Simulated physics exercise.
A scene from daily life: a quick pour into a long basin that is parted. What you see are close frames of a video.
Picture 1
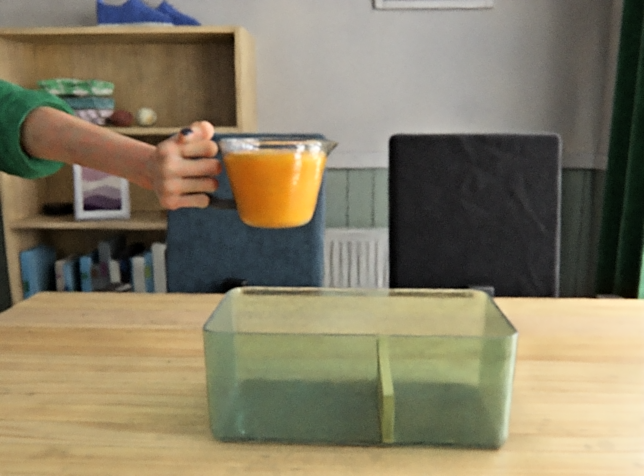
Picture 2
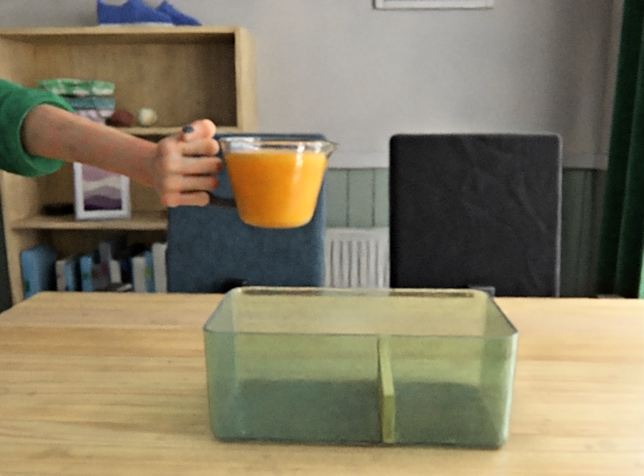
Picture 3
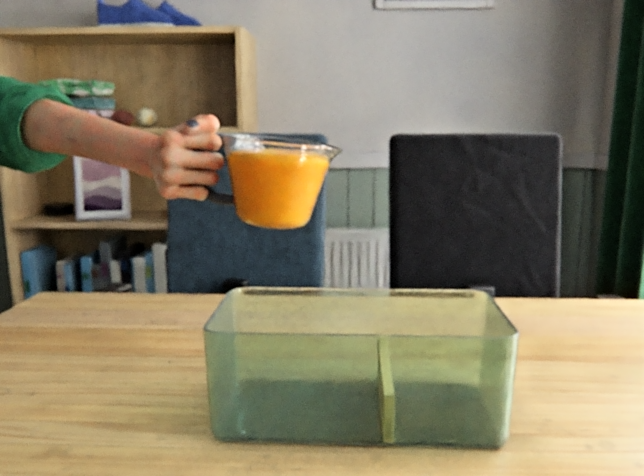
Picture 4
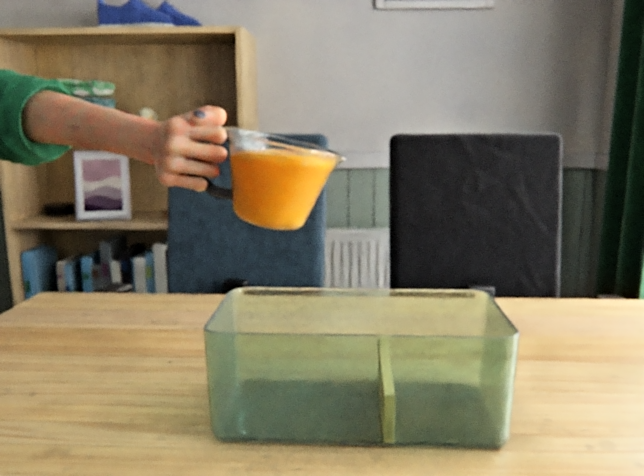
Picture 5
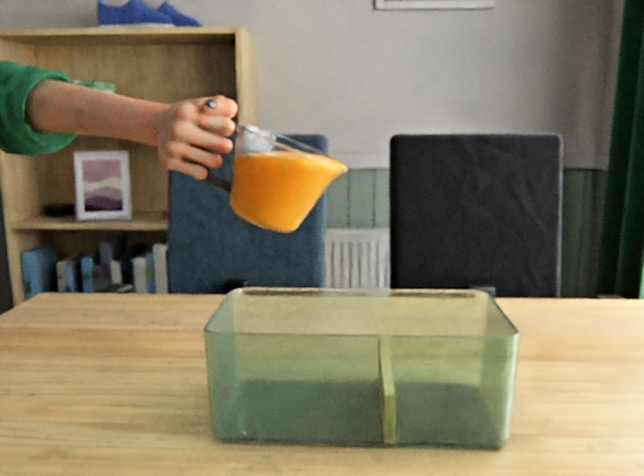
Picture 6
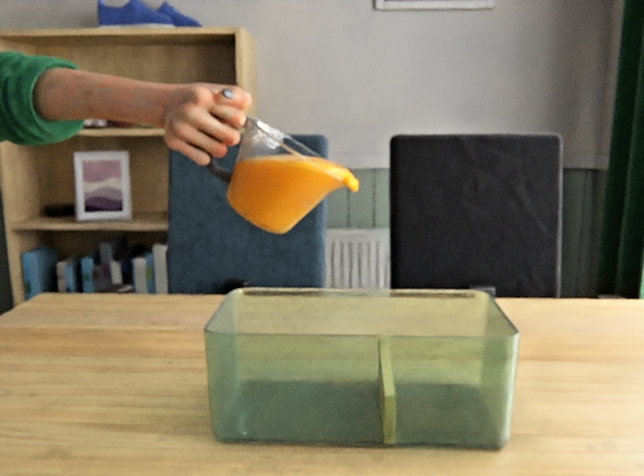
To begin with, a hand in a green sleeve holds a clear glass jug of orange juice upright above a long, green, see-through basin with a divider, on a wooden table. The hand then tilts the jug steadily to the right, and the juice reaches the spout and begins to come over its edge.
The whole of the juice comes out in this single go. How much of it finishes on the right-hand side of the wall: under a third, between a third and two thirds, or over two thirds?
Seems the share right of the wall stays inside the range of a third to two thirds.
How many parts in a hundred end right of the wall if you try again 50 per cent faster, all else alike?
Close to 30 per cent.
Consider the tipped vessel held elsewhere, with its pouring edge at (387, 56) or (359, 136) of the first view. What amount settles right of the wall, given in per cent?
About 75 per cent, then about 70 per cent.
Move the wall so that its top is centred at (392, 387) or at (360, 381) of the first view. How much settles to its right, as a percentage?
Try 1: About 40 percent; try 2: About 75 percent.
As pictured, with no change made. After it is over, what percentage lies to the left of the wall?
About 55 per cent.
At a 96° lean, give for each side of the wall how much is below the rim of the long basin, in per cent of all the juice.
5 % left, 30 % right.
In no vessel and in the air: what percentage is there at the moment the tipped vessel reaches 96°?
It's about 35 per cent.
A moment on, the tilt is 96° and 28 per cent is still to pour, 7 is left of the wall and 32 right of it.
Next, the tilt is 113° and 1 per cent is still to pour, 52 is left of the wall and 44 right of it.
Then the tilt is 113° and 0 per cent is still to pour, 54 is left of the wall and 44 right of it.
Later the tilt is 113° and 0 per cent is still to pour, 54 is left of the wall and 44 right of it.
In the end 54 per cent lies left of the wall, 44 right of it and 1 outside.
